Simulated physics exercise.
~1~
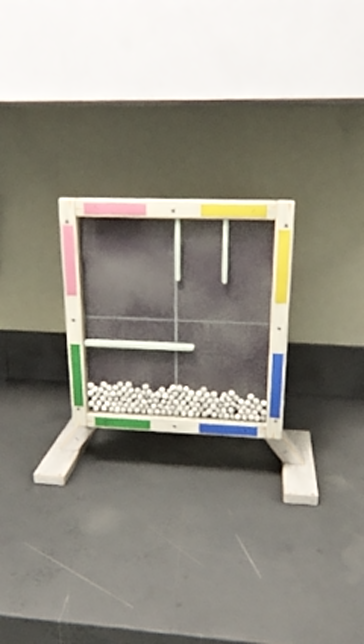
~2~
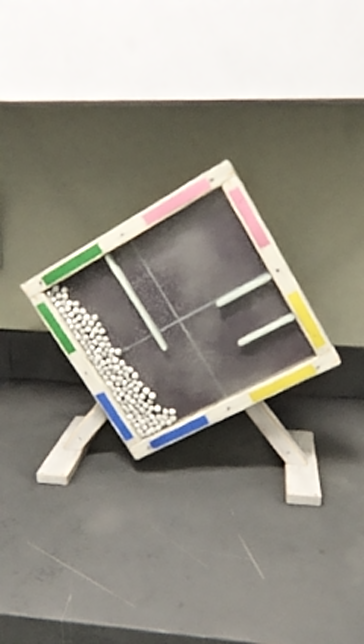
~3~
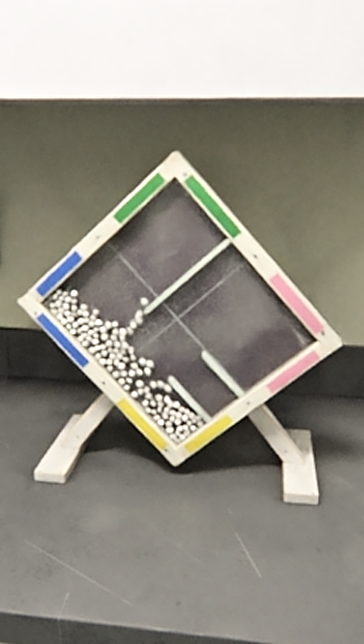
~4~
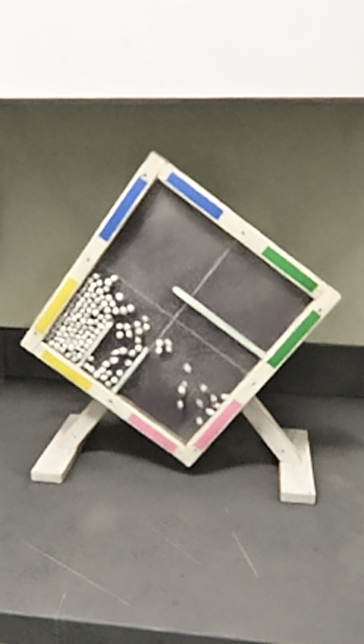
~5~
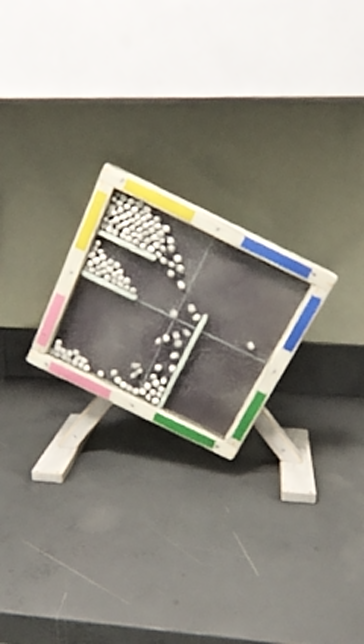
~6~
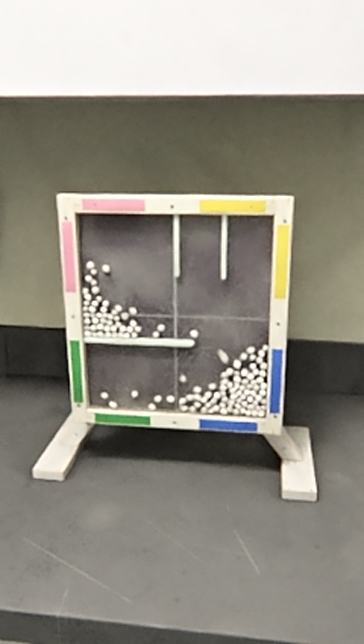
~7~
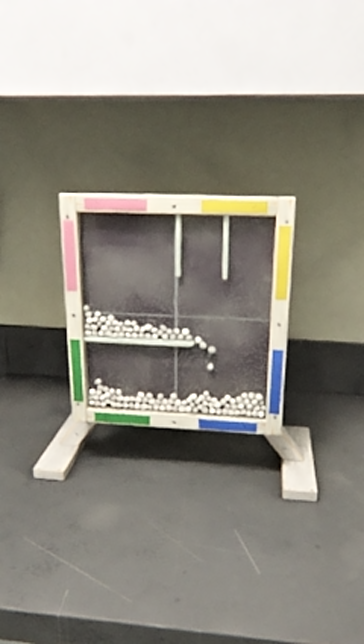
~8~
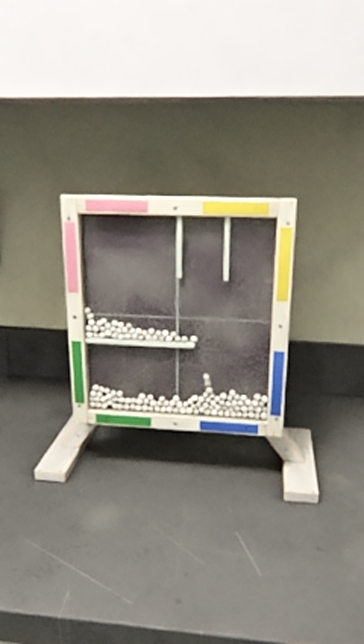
The video shows a square wooden frame with colored edges and inner ledges turning clockwise through one full turn on its stand, while small white beads slide and tumble inside. Back upright, it stops, and the beads spread out, some on the left ledge and the rest along the bottom.
